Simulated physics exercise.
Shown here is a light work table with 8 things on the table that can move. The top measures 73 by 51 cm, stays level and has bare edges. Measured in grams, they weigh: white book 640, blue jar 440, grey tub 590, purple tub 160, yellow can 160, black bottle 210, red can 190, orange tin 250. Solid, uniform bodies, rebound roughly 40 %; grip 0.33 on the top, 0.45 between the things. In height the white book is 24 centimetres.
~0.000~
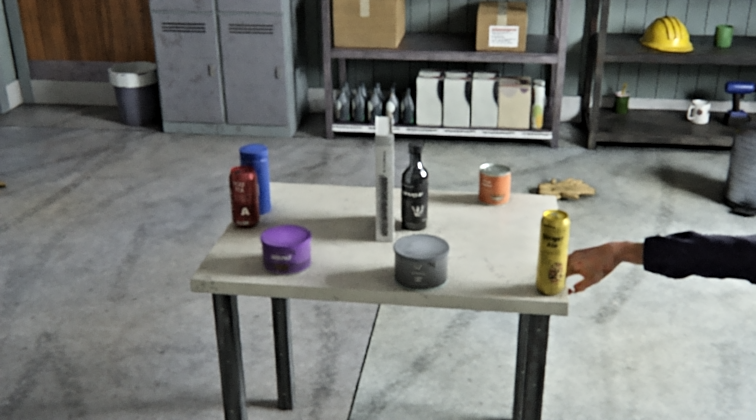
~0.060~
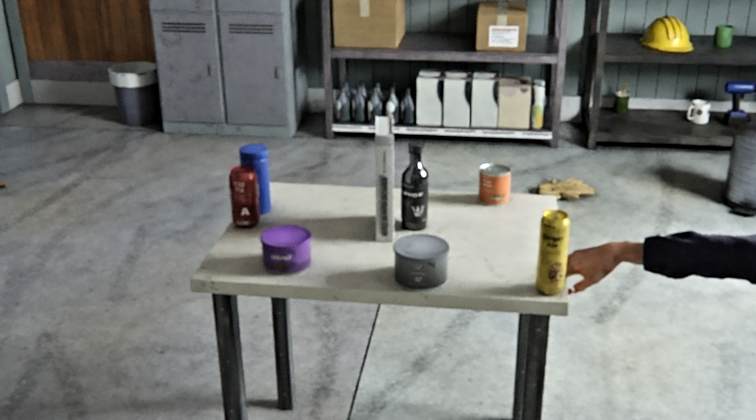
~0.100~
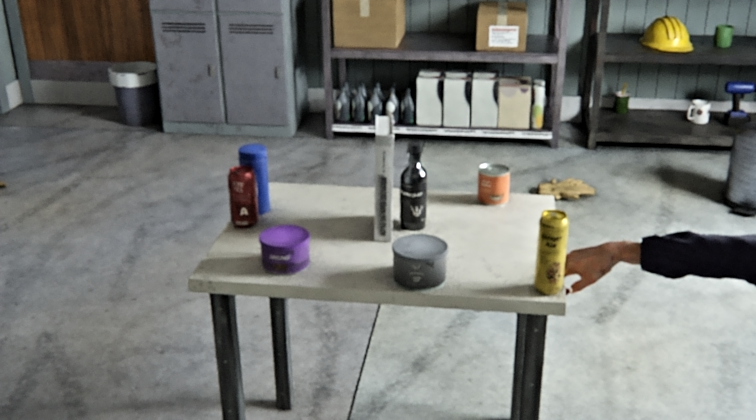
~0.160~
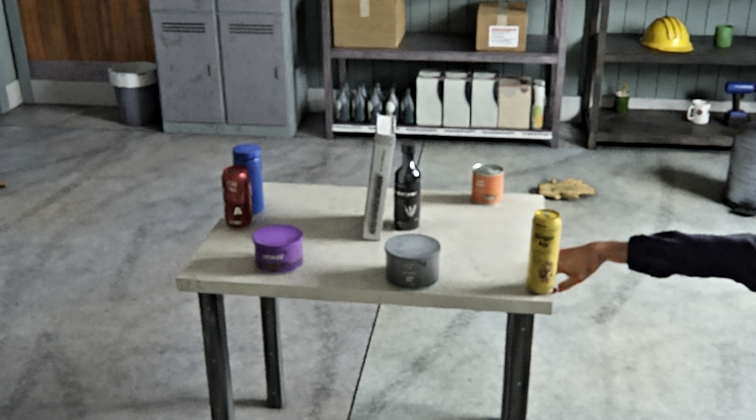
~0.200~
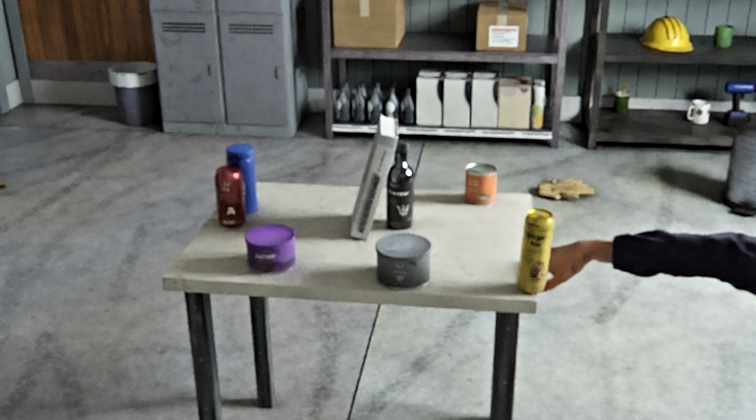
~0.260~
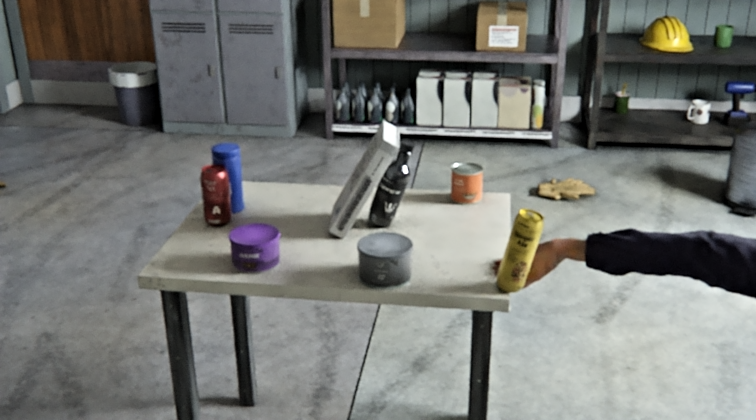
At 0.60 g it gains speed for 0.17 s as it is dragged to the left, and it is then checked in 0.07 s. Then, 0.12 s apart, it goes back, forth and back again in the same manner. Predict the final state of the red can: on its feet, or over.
It fails to stay up.
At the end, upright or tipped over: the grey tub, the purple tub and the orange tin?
Well, the grey tub holds steady, the purple tub holds steady, and the orange tin holds steady.
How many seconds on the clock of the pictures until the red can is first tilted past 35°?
Time: Roughly 0.8 s.
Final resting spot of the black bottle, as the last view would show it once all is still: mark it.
Its middle comes to rest around (515, 204).
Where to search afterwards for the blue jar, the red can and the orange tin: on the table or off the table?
Once it all settles, the blue jar leaves its surface, the red can leaves its surface and the orange tin stays on its surface.
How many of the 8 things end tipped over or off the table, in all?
So, 5 in all.
After 0.56 s, table 6 cm from its start; red can moved 4 cm near (203, 195); black bottle on its side; white book on its side.
After 0.96 s, table 10 cm from its start; red can now off the table; black bottle on its side; white book on its side.
After 1.26 s, table 7 cm from its start; blue jar now off the table; black bottle on its side; white book on its side.
After 1.46 s, black bottle on its side; white book on its side; yellow can on its side.
In the end (2.0 s), off the table and tipped over, blue jar and red can; toppled on the table, white book, yellow can and black bottle; not toppled but over 5 cm from the start, grey tub; the other 2 under 5 cm from the start.
